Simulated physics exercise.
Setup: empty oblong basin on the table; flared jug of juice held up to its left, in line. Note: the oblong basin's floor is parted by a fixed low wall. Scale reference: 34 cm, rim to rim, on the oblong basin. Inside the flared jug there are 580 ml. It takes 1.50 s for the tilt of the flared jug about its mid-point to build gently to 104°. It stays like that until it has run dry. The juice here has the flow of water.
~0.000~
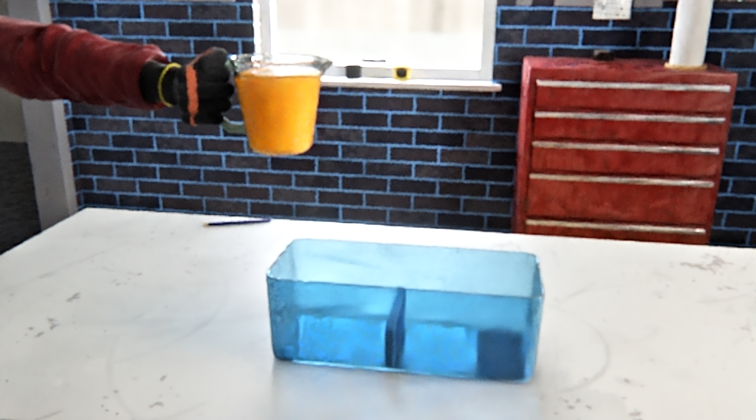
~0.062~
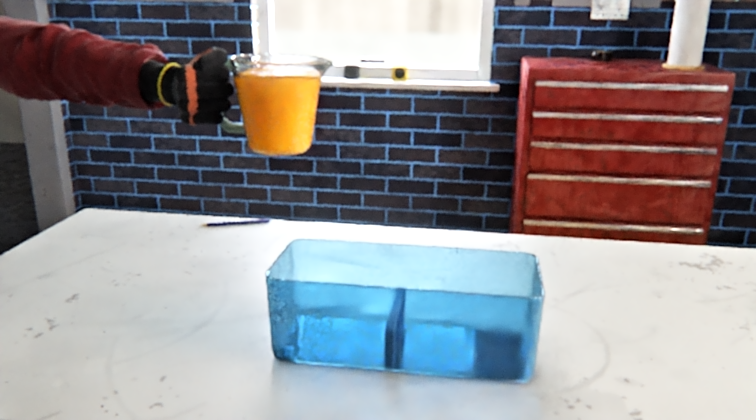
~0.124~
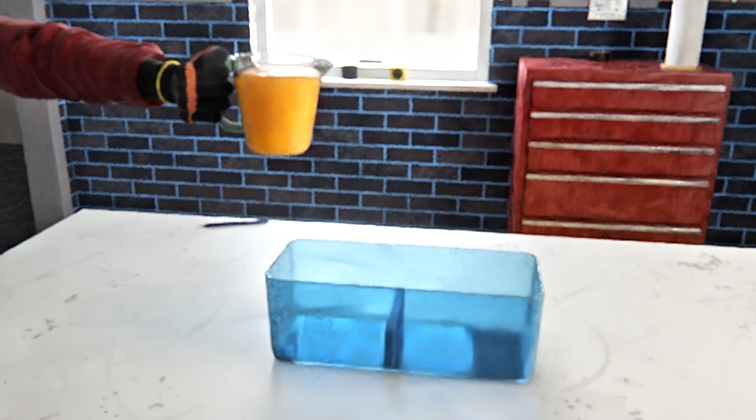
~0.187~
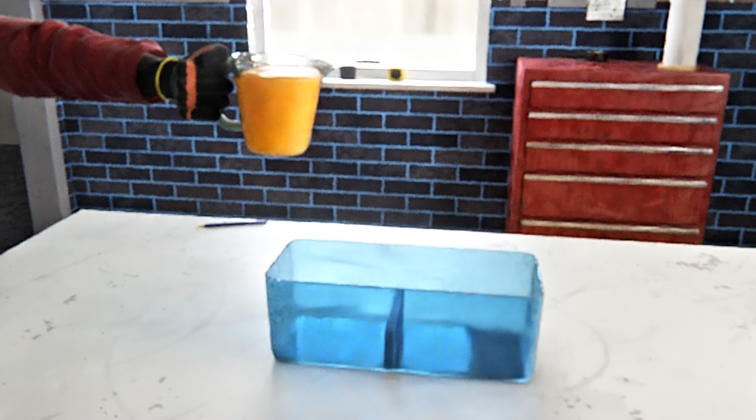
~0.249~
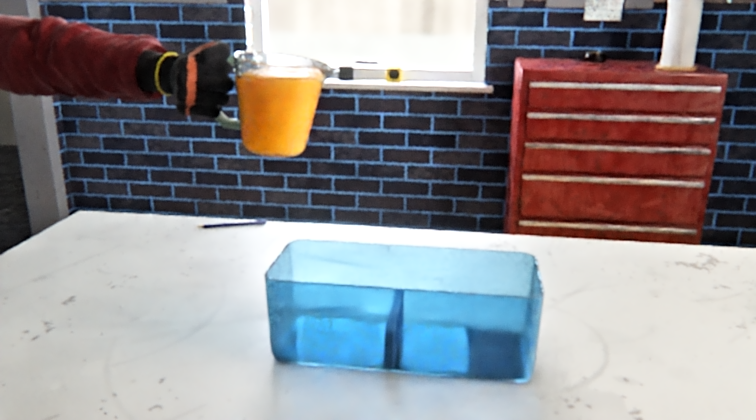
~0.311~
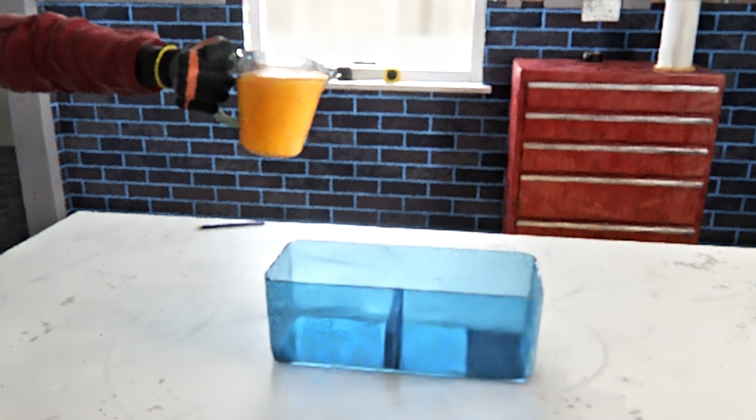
In a room with a dark brick wall and a red drawer cabinet, a gloved hand holds a jug of orange juice above and left of an empty blue divided basin on a white table, gradually tilting the jug slightly rightward.
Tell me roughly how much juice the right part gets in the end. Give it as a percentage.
It gets about 54 per cent.
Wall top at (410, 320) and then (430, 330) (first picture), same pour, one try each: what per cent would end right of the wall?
Result: 30 per cent, then 10 per cent.
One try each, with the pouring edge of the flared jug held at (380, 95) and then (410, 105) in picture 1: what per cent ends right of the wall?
Respectively about 95 and 95 percent.
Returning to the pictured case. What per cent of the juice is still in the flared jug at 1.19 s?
Close to 20 percent of the whole amount.
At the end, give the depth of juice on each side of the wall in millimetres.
Depths at rest: Left around 12 mm, right around 14 mm.
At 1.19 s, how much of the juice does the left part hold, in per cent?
About 12 percent.
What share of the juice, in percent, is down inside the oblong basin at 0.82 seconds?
About 6%.
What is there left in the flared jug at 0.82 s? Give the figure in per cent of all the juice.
About 74 percent.
By 0.82 s the tilt is 59° and 74 per cent is still to pour, 1 is left of the wall and 5 right of it.
By 1.19 s the tilt is 93° and 19 per cent is still to pour, 12 is left of the wall and 46 right of it.
By 1.58 s the tilt is 104° and 0 per cent is still to pour, 43 is left of the wall and 54 right of it.
By 2.00 s the tilt is 104° and 0 per cent is still to pour, 44 is left of the wall and 54 right of it.
At rest 44 per cent lies left of the wall, 54 right of it and 2 outside.
